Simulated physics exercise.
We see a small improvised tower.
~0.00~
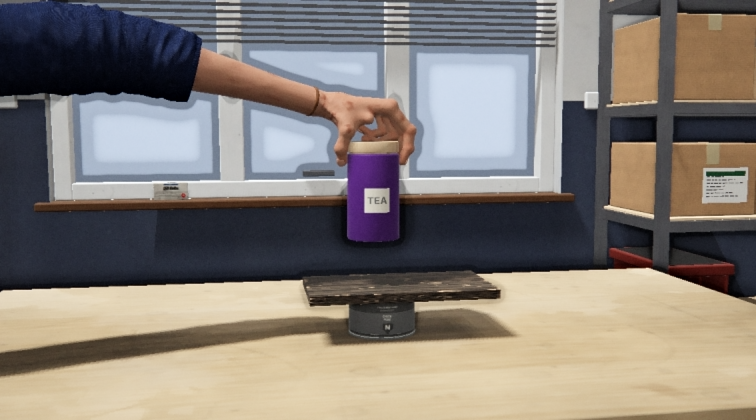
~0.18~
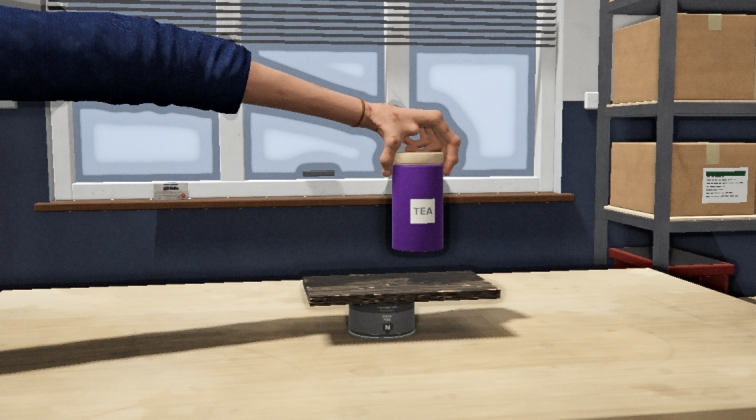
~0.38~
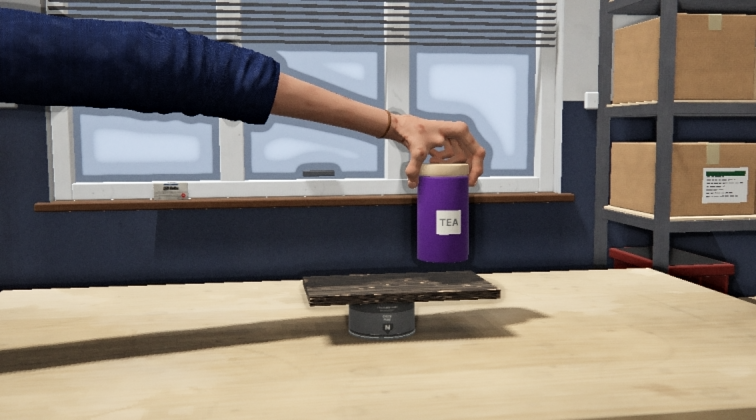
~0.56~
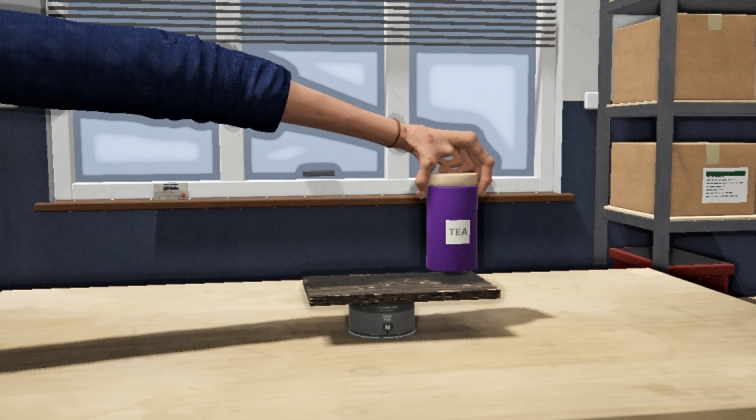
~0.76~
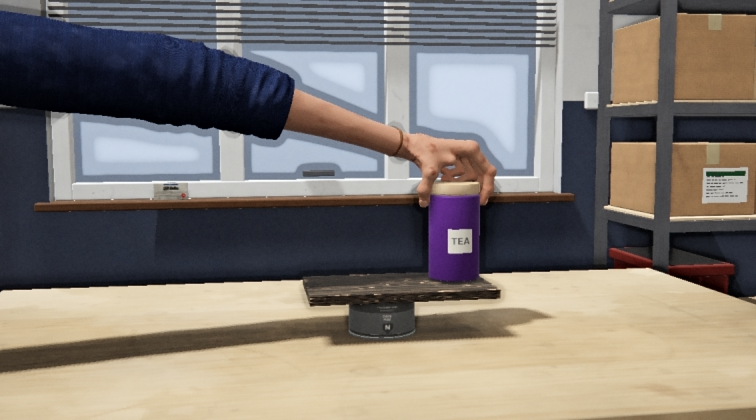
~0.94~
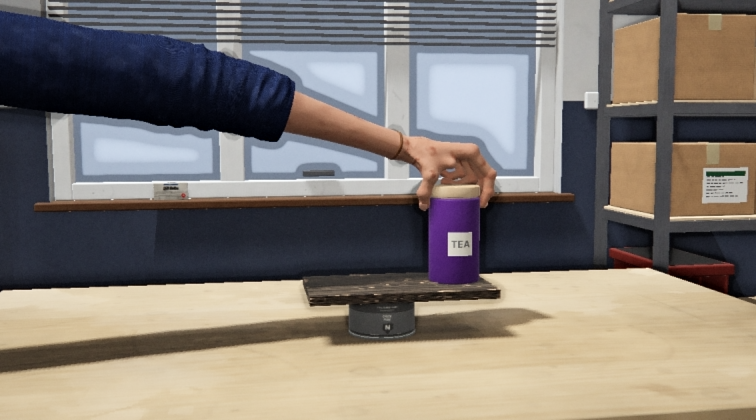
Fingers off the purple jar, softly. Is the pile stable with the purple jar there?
It loses its balance.
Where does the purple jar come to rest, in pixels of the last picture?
Around (549, 317).
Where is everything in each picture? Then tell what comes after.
The first picture shows coming down; purple jar (373, 191); grey tub (382, 312).
The second picture shows coming down; purple jar (418, 201); grey tub (382, 312).
The third picture shows coming down; purple jar (443, 212); grey tub (382, 312).
The fourth picture shows coming down; purple jar (452, 221); grey tub (382, 312).
The fifth picture shows in place under the hand; purple jar (454, 230); grey tub (382, 312).
The sixth picture shows in place under the hand; purple jar (454, 233); grey tub (382, 312).
After 1.24 s, purple jar now fallen; black board tipped 35° from how it was.
After 1.44 s, black board tipped 22° from how it was.
After 2.14 s, things are still on the move.
At rest (3.5 s), fallen, purple jar; the other 2 in place. Seen from the same camera at the end, purple jar near (549, 317). The stack comes apart.
